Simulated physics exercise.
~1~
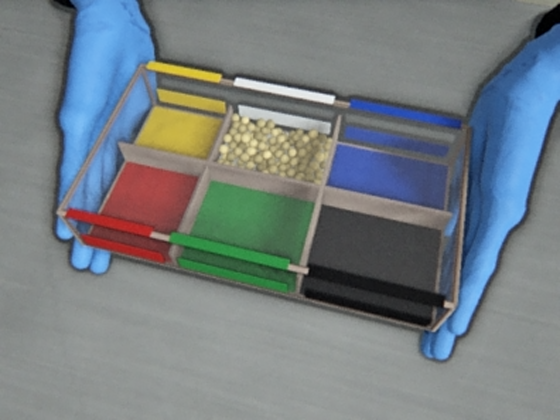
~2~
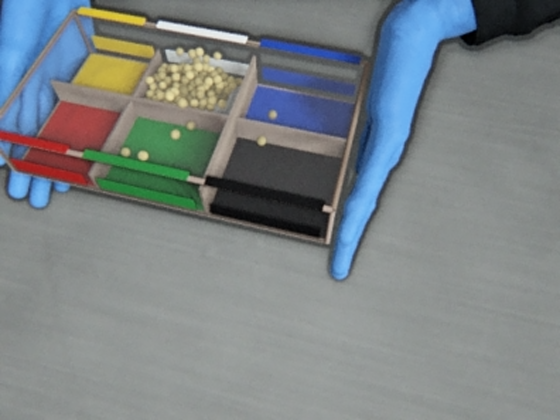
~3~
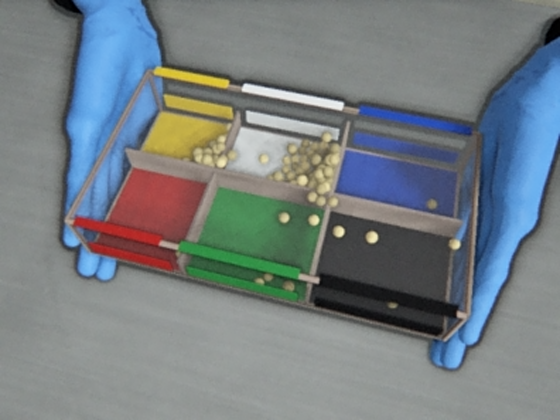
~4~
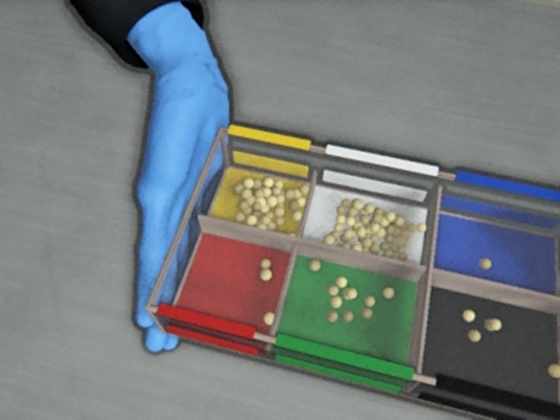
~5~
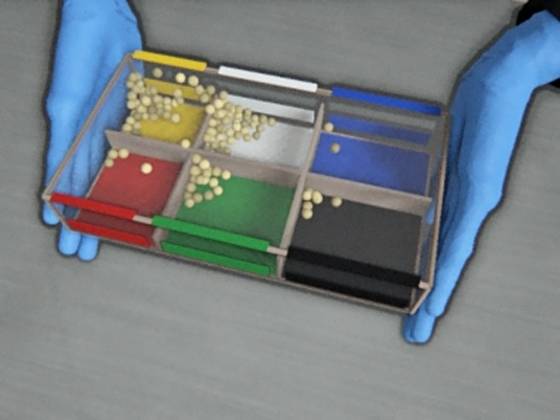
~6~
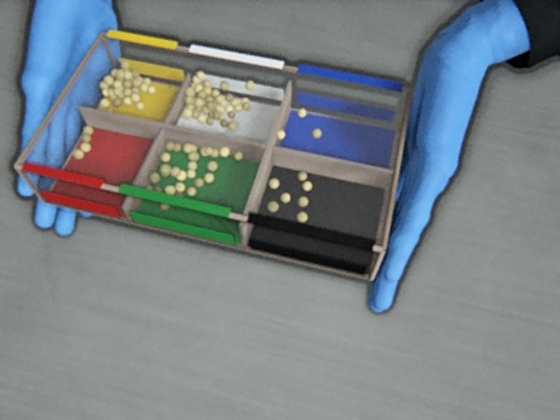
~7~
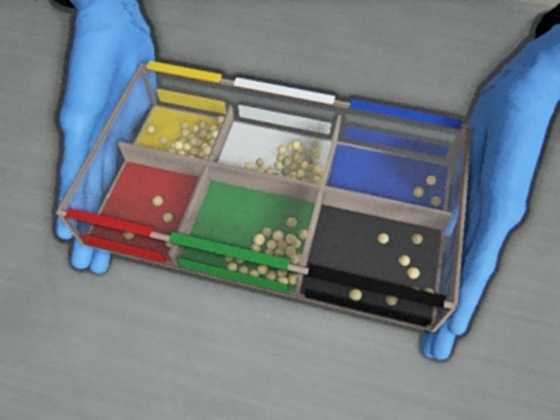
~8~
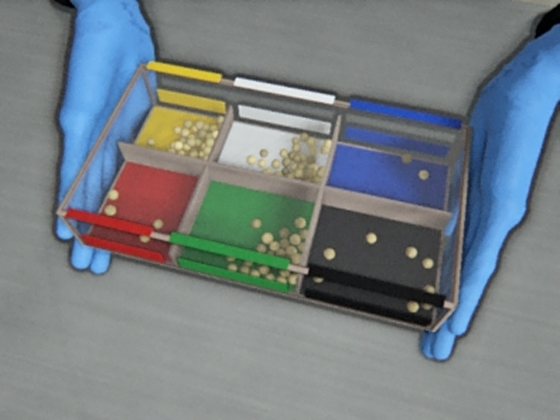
A clear-lidded box with six coloured compartments, held by blue-gloved hands, was shaken back and forth, scattering pale beans from the white section into the others, until it came to rest with most in the white, yellow and green ones.
